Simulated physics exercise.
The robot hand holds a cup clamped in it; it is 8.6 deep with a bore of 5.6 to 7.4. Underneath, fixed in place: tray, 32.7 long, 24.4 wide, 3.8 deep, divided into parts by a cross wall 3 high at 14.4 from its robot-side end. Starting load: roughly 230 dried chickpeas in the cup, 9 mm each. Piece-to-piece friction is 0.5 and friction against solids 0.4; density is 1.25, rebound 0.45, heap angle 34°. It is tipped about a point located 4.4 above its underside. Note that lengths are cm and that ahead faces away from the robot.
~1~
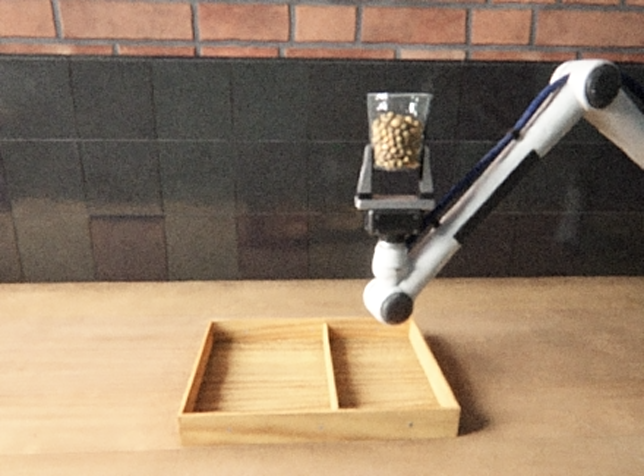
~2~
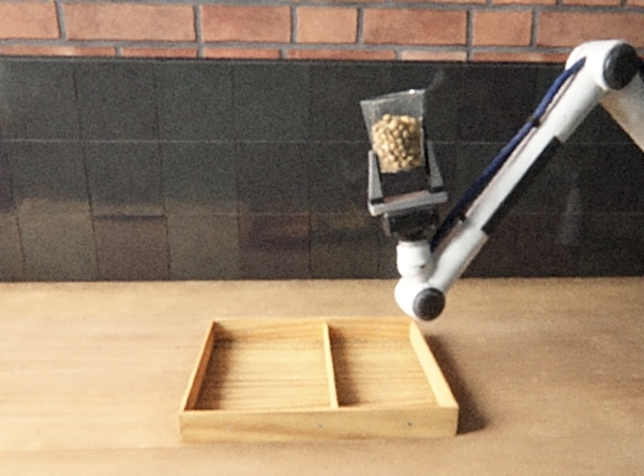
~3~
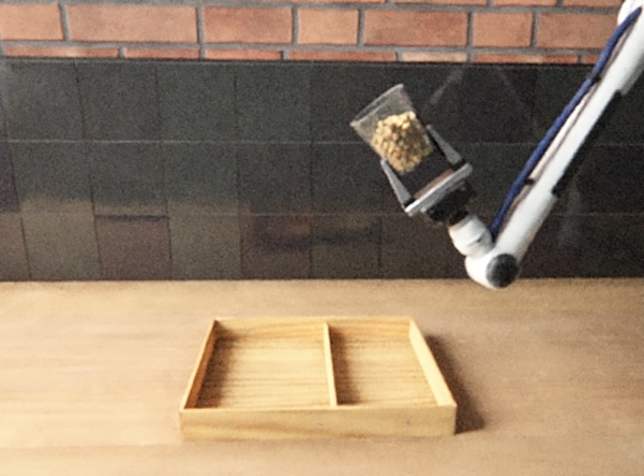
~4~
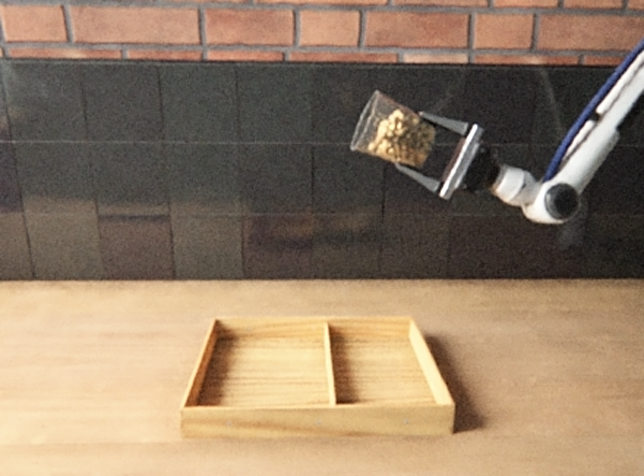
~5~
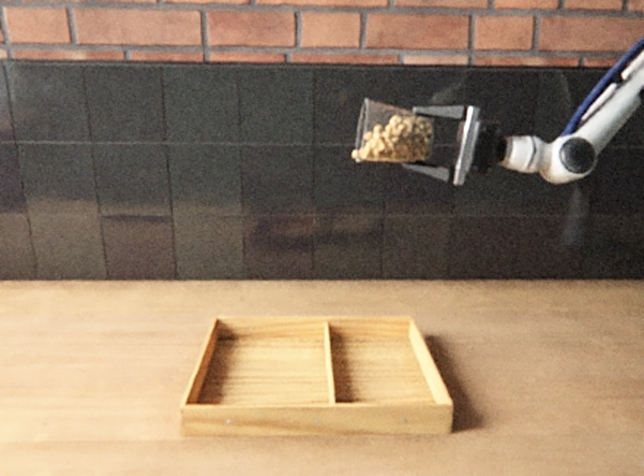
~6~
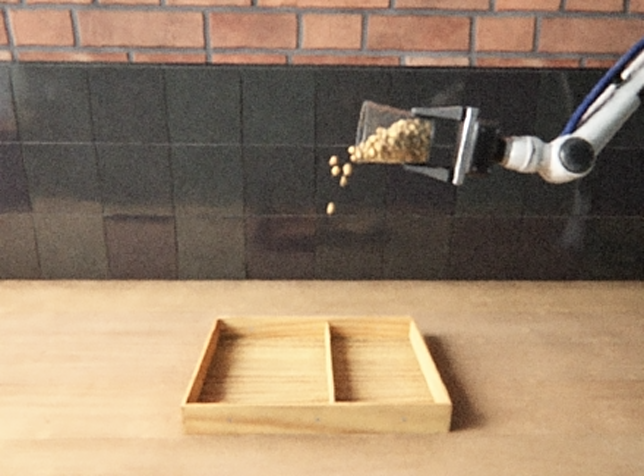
The video shows a robot arm holding a clear cup of chickpeas above a divided wooden tray, tilting it leftward until it lies nearly on its side, after which a few chickpeas drop from its rim through the air.
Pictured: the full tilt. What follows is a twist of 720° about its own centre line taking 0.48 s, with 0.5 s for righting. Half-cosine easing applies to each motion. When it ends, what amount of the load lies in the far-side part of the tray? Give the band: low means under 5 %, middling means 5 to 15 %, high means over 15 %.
Band: High.
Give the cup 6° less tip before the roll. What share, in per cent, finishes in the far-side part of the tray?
The share would be around 15 per cent.
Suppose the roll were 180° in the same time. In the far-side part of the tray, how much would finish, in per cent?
Estimate: Near 25 %.
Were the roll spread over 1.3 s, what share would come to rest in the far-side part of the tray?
You'd be looking at some 60 per cent.
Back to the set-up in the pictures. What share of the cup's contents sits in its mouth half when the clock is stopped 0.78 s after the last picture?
I reckon roughly 35 per cent.
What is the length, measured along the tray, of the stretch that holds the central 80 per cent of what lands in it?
Spread length: Close to 16 cm.
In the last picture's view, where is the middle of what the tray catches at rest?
Roughly at pixel (269, 380).
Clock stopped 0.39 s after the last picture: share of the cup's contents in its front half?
Around 55 percent.
Then, 0.39 s after the last picture, tipped 83°, highest piece 39 above the table; 174 in the cup, 20 in the far-side part, 2 on the table or floor, 37 in flight or on a rim.
Then, 0.78 s after the last picture, tipped 28°, highest piece 38 above the table; 152 in the cup, 47 in the far-side part, 14 on the table or floor, 2 in the robot-side part, 18 in flight or on a rim.
Then, 1.18 s after the last picture, upright, highest piece 38 above the table; 152 in the cup, 55 in the far-side part, 23 on the table or floor, 3 in the robot-side part.
Then, 1.88 s after the last picture, upright, highest piece 38 above the table; 152 in the cup, 55 in the far-side part, 23 on the table or floor, 3 in the robot-side part.
Final count, 152 in the cup, 55 in the far-side part, 23 on the table or floor, 3 in the robot-side part. That is 24 % in the far-side part of the tray.
